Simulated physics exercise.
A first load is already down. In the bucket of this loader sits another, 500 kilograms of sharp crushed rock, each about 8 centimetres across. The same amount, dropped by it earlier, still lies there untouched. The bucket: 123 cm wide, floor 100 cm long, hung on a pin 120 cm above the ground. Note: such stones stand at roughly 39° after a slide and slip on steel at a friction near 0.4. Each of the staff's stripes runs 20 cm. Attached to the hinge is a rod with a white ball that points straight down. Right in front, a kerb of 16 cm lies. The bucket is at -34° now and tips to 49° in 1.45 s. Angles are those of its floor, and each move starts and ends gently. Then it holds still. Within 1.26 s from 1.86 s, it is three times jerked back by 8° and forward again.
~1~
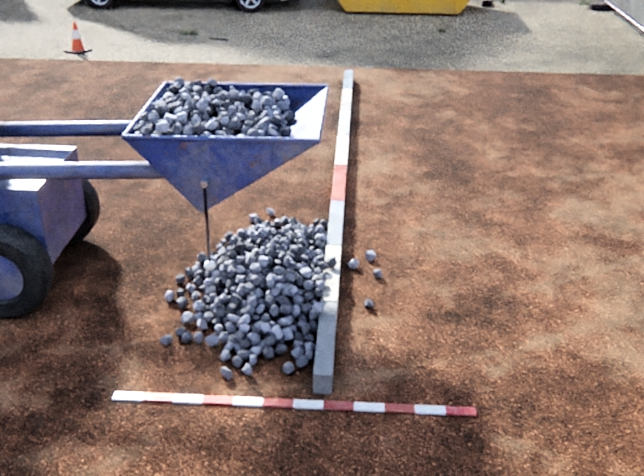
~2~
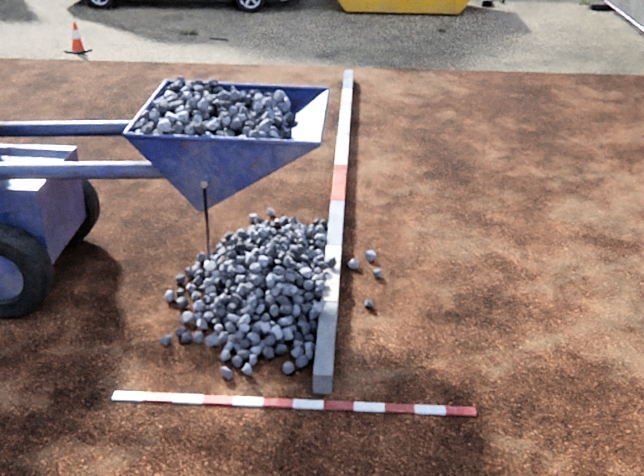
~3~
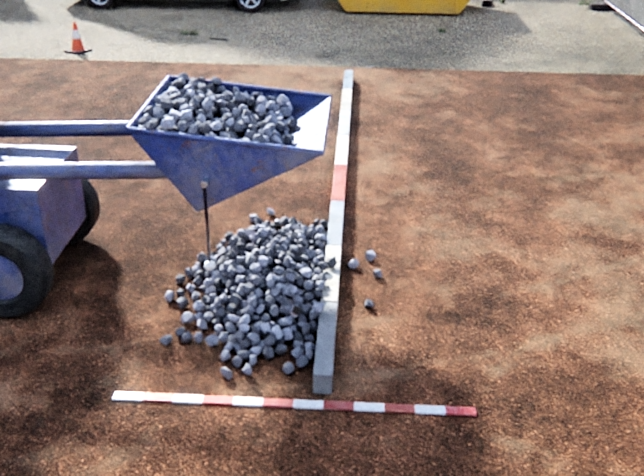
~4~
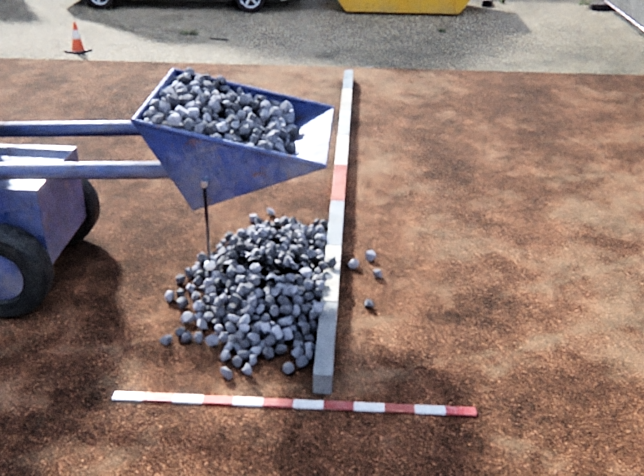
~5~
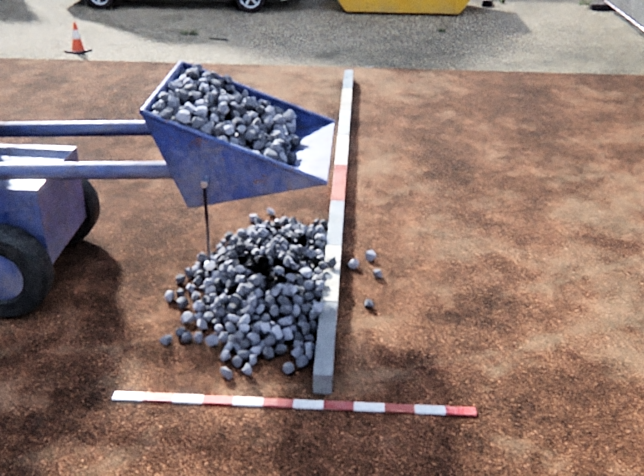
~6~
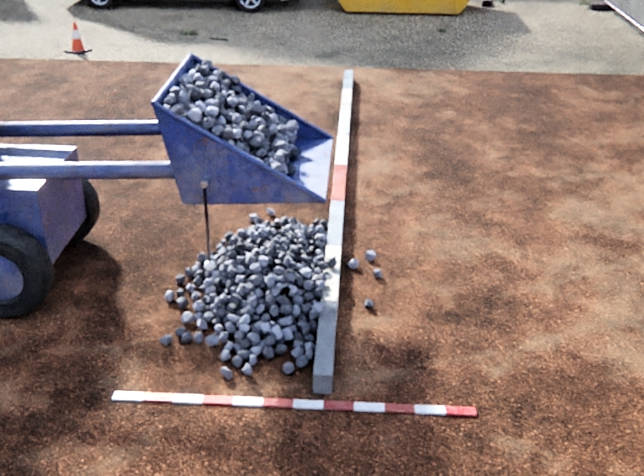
Blue loader bucket full of grey stones tilting steadily forward to the right above a stone pile beside a kerb.
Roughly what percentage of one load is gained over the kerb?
Roughly 43 per cent.
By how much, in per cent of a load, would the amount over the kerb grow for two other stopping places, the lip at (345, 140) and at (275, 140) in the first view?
70 % and 10 %.
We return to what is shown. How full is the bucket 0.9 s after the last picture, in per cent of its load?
About 35 percent is still in there.
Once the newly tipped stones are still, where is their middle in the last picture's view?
Near (328, 267).
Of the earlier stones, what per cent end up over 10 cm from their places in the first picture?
I'd say roughly 0 per cent of them.
Then, 0.5 s after the last picture the floor is at 36°; in per cent of one load, 98 in the bucket, 101 on this side of the kerb, 1 over the kerb; the foremost stones are at (347, 276).
Then, 0.9 s after the last picture the floor is at 49°; in per cent of one load, 35 in the bucket, 154 on this side of the kerb, 10 over the kerb; the foremost stones are at (386, 295).
Then, 3.0 s after the last picture the floor is at 49°; in per cent of one load, 0 in the bucket, 156 on this side of the kerb, 44 over the kerb; the foremost stones are at (495, 305).
Then, 5.8 s after the last picture the floor is at 49°; in per cent of one load, 0 in the bucket, 156 on this side of the kerb, 44 over the kerb; the foremost stones are at (495, 305). Net gain over the kerb, 43.
